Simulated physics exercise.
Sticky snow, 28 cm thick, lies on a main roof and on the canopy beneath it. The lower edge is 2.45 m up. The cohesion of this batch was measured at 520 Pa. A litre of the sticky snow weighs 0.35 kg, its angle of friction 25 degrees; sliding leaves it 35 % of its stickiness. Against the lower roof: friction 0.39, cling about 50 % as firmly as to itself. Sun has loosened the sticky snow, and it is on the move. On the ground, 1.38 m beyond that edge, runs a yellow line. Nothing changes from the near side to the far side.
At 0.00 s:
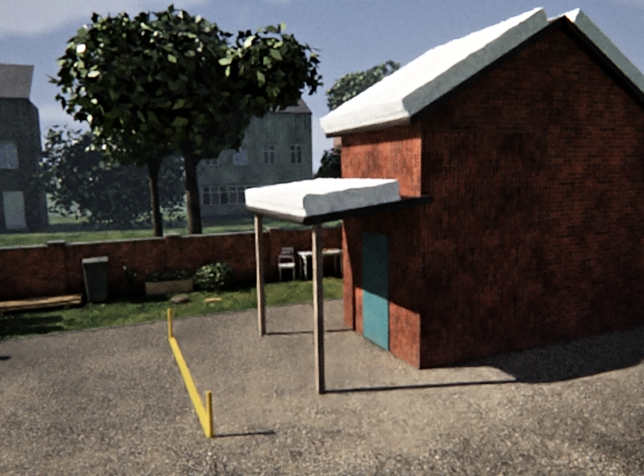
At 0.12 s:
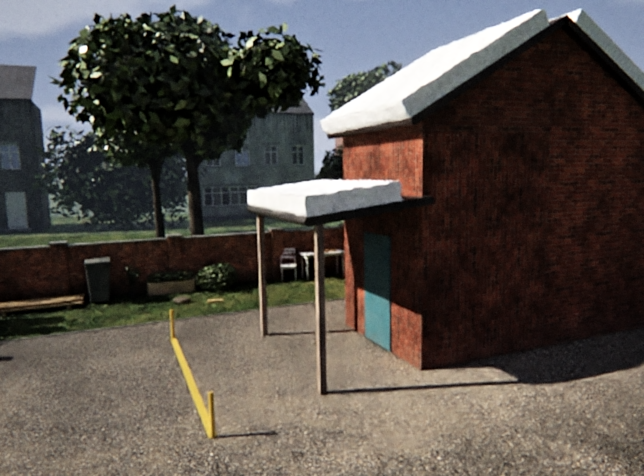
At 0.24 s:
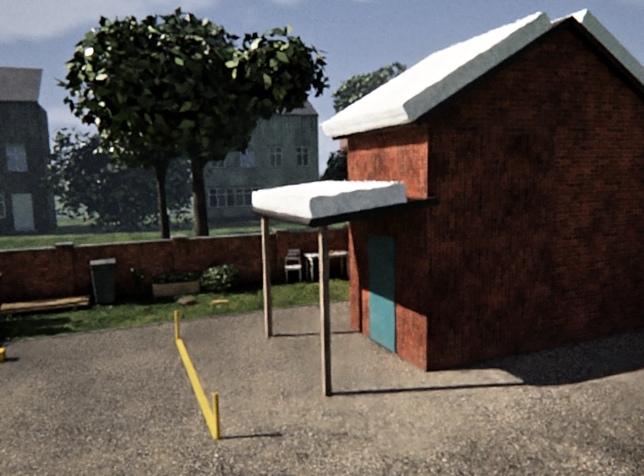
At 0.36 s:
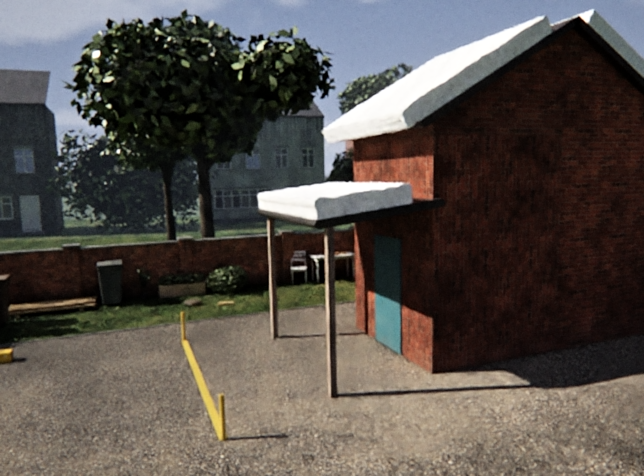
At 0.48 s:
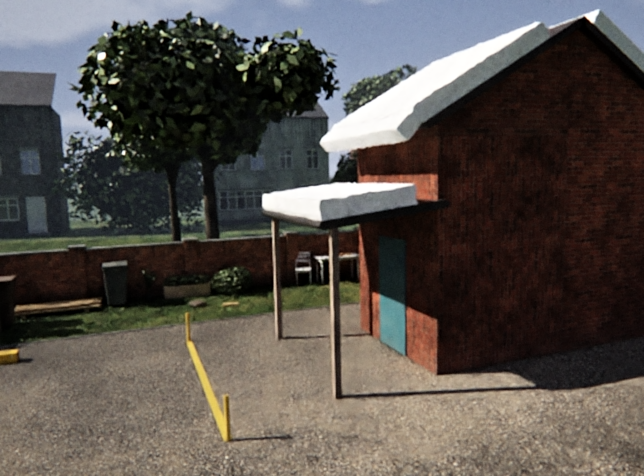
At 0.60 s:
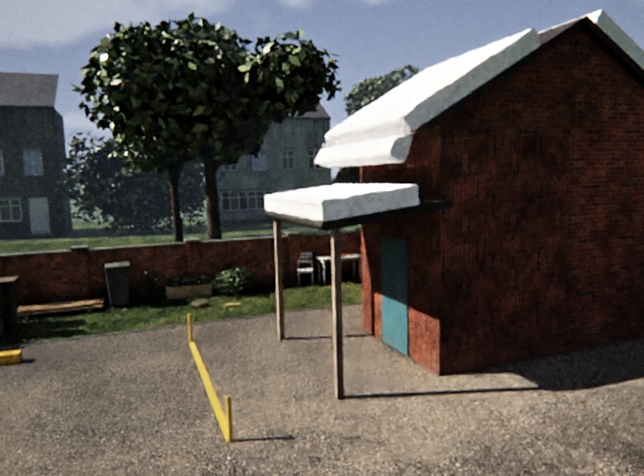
Thick white snow sliding down a red brick building's main roof, jutting past the eave and cracking above a snow-covered canopy.
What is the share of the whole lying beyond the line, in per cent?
Close to 47 per cent.
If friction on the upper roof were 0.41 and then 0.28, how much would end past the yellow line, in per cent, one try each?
In turn about 12 %, 35 %.
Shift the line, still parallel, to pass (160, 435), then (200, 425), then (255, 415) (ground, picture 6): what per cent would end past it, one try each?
In that order: 30 %, 40 %, 55 %.
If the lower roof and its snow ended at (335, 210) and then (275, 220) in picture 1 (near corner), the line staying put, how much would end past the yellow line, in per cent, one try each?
In turn about 45 %, 35 %.
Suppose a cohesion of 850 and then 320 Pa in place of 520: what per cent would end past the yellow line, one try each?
In that order: 35 %, 50 %.
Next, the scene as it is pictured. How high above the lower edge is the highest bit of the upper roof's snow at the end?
Roughly 0.6 m.
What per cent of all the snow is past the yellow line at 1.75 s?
About 6 %.
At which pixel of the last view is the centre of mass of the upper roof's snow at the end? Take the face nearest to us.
At about (187, 377).
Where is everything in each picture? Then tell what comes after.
The first frame shows leading edge of the sticky snow at (408, 108).
The second frame shows leading edge of the sticky snow at (408, 109), its middle shifted 2.6 cm.
The third frame shows leading edge of the sticky snow at (409, 99), its middle shifted 10 cm, 3 % of it past the upper edge, in one piece.
The fourth frame shows leading edge of the sticky snow at (408, 110), its middle shifted 23 cm, 8 % of it past the upper edge, in one piece.
The fifth frame shows leading edge of the sticky snow at (403, 124), its middle shifted 41 cm, 14 % of it past the upper edge, cracking.
The sixth frame shows leading edge of the sticky snow at (394, 146), its middle shifted 65 cm, 22 % of it past the upper edge, cracking.
After 1.13 s, none is below the lower edge and 0 % is past the line.
After 1.75 s, 36 % is below the lower edge and 6 % is past the line.
After 2.38 s, 65 % is below the lower edge and 45 % is past the line.
After 3.00 s, 65 % is below the lower edge and 47 % is past the line.
After 3.10 s, at the end, 65 % is below the lower edge and 47 % is past the line.
